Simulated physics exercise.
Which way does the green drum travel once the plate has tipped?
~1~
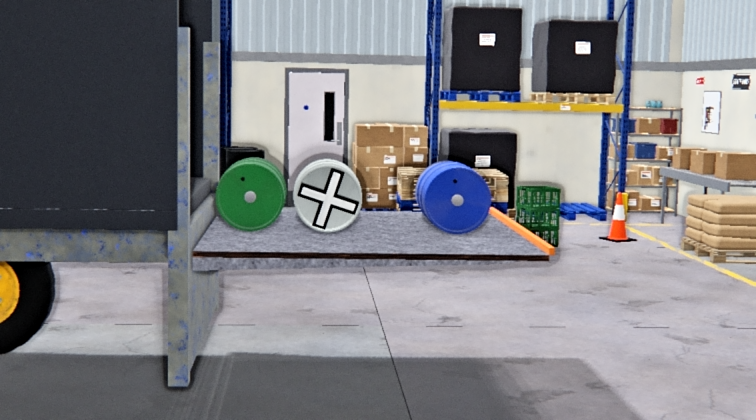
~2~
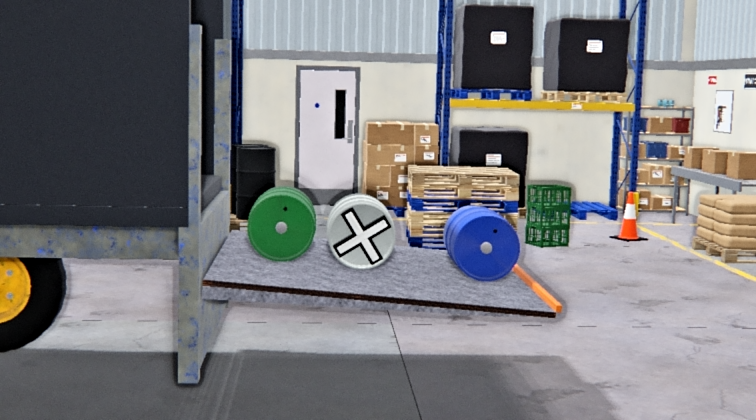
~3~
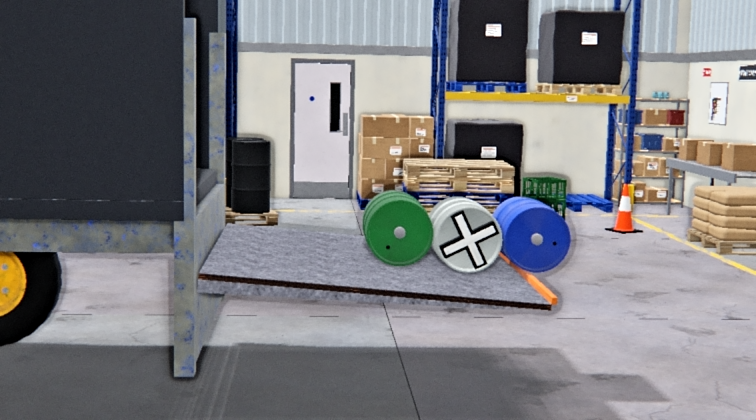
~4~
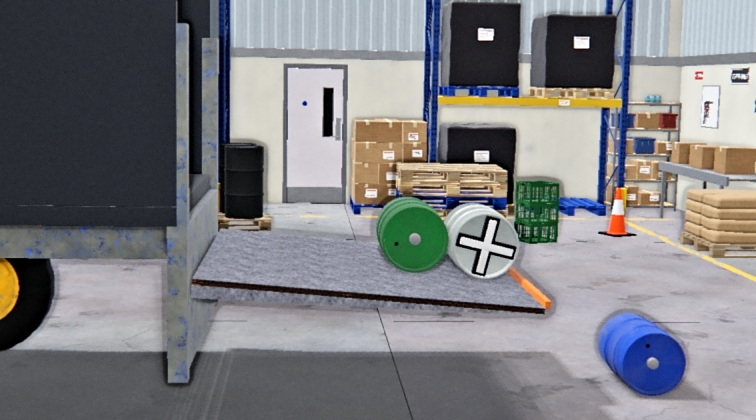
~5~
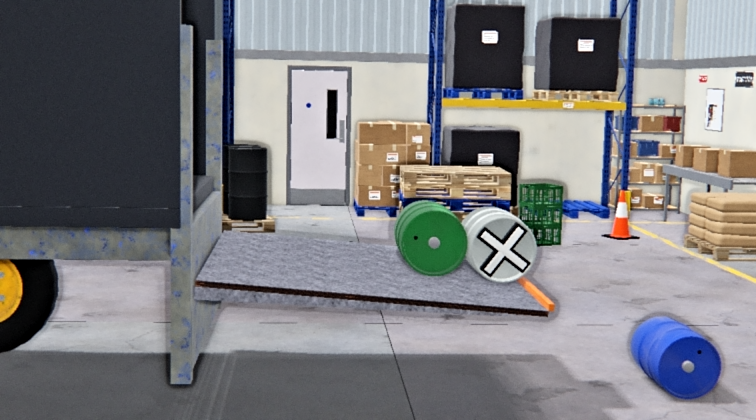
The green drum rolls to the right, down the sloping plate towards its outer edge.
